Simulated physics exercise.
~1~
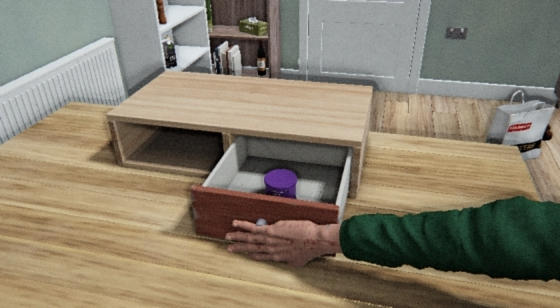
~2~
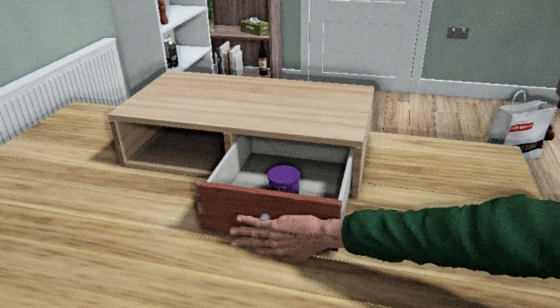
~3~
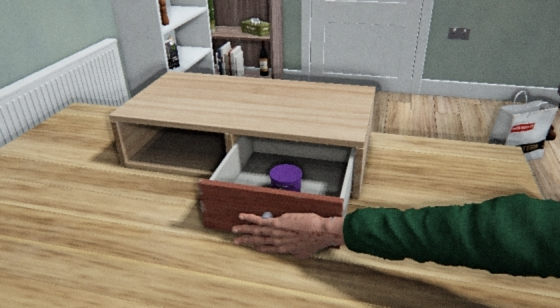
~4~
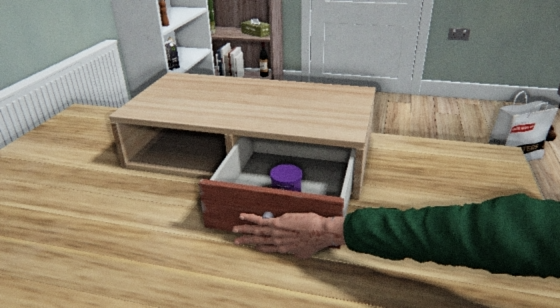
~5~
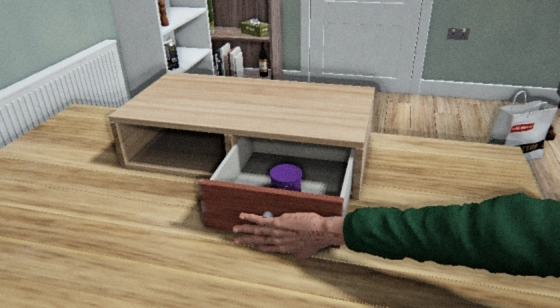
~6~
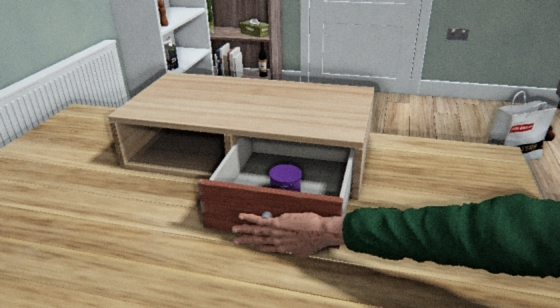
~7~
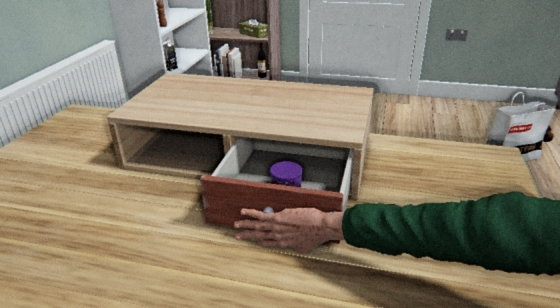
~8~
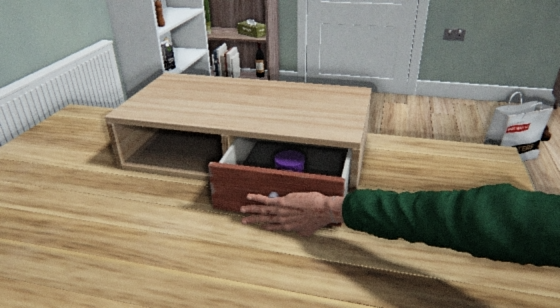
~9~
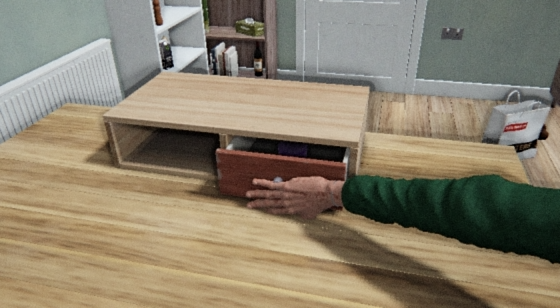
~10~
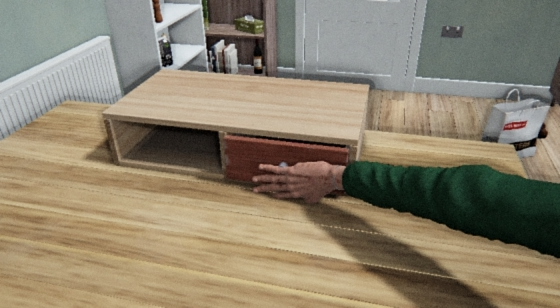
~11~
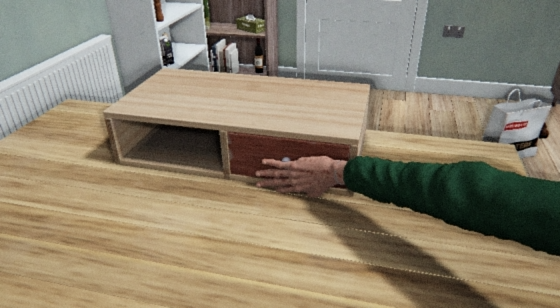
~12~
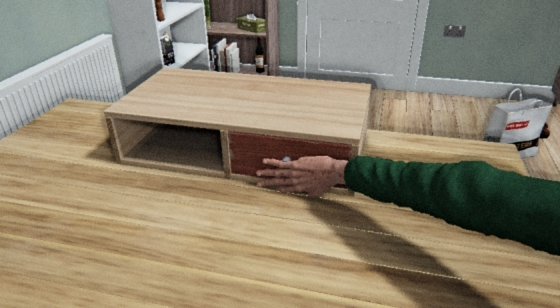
A hand pushes the open red-brown drawer holding a purple tin until it shuts flush.
